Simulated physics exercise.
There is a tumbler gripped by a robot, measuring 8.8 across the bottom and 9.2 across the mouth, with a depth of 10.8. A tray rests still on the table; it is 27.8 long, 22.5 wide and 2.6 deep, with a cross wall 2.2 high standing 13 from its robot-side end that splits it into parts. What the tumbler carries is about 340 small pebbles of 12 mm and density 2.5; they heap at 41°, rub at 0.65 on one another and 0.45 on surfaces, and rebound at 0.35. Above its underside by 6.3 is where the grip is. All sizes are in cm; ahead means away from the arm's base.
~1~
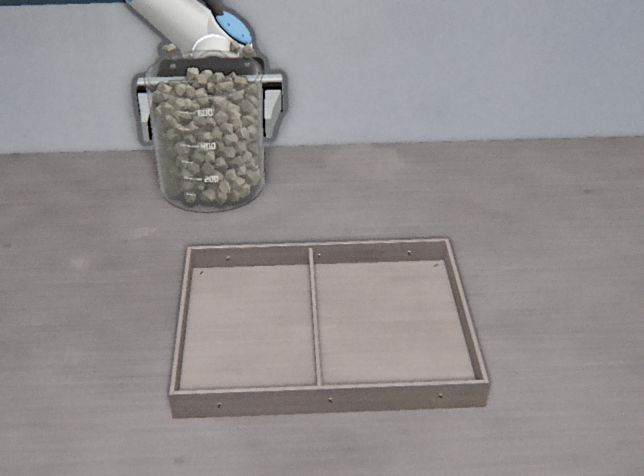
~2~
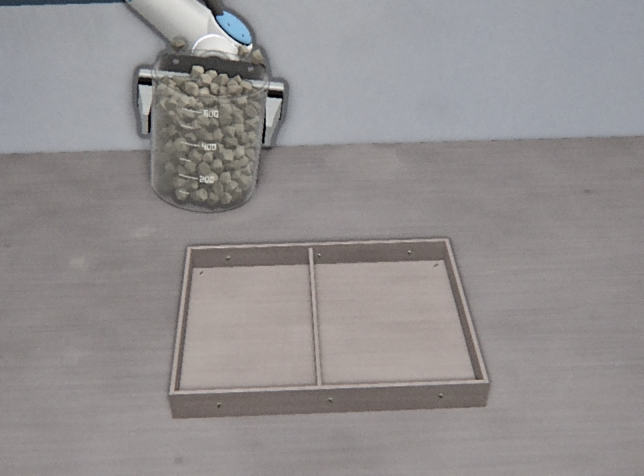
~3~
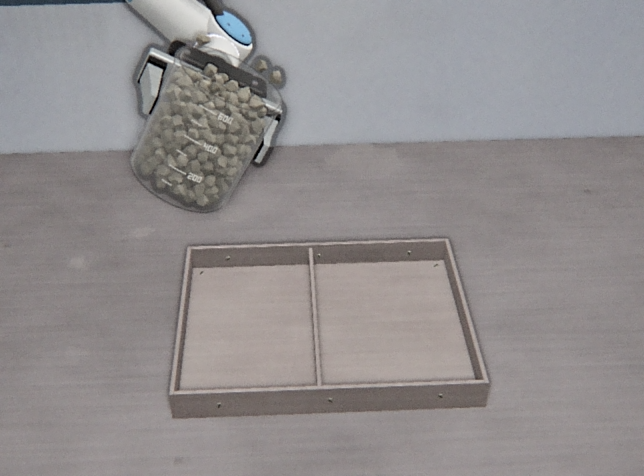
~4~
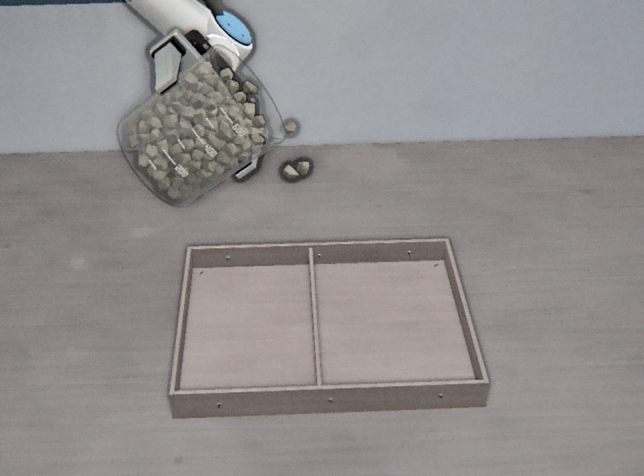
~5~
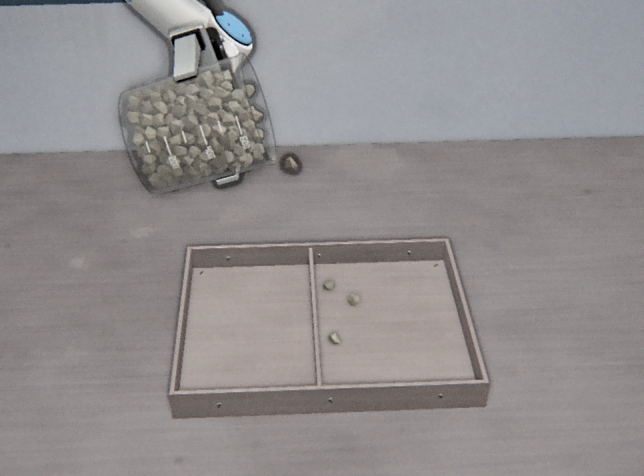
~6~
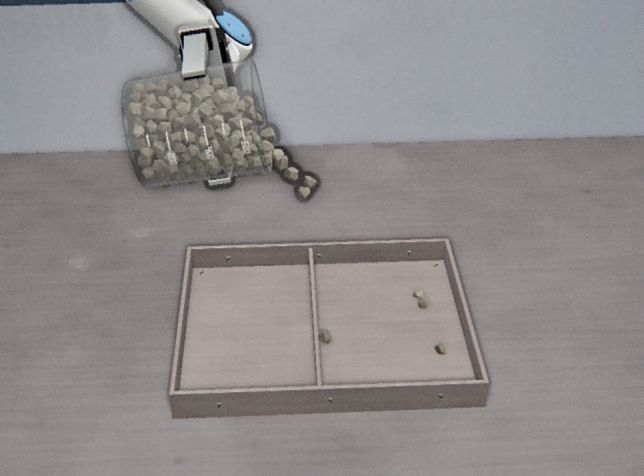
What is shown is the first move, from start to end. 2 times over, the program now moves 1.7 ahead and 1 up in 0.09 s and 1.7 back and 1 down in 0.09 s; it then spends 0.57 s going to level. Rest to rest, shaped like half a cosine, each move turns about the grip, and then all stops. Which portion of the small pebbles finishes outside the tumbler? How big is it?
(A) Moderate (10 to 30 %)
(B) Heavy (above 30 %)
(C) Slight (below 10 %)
Answer: B.
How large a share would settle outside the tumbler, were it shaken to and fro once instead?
About 20 per cent in that case.
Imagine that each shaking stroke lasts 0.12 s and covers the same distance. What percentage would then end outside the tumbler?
20 %.
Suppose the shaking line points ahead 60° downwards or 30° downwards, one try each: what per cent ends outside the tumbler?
About 15 and 20 per cent.
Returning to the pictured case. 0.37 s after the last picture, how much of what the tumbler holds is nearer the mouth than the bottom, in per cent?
Mouth half: Close to 60 per cent.
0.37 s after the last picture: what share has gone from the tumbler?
Share gone: Around 30 %.
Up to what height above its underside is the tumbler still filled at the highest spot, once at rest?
Around 10.0 cm up.
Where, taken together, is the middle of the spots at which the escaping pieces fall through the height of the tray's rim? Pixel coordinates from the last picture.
Roughly at (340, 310).
Then, 0.37 s on, tilted 82° forward, highest piece 25 above the table; 243 in the tumbler, 44 in the far-side part, 6 in the robot-side part, 46 in flight or on a rim.
Then, 0.74 s on, tilted 20° forward, highest piece 27 above the table; 211 in the tumbler, 106 in the far-side part, 21 in the robot-side part, 1 in flight or on a rim.
Then, 1.13 s on, level, highest piece 27 above the table; 211 in the tumbler, 107 in the far-side part, 21 in the robot-side part.
Then, 2.18 s on, level, highest piece 27 above the table; 211 in the tumbler, 107 in the far-side part, 21 in the robot-side part.
In the end, 211 in the tumbler, 107 in the far-side part, 21 in the robot-side part. That is 38 % outside the tumbler.
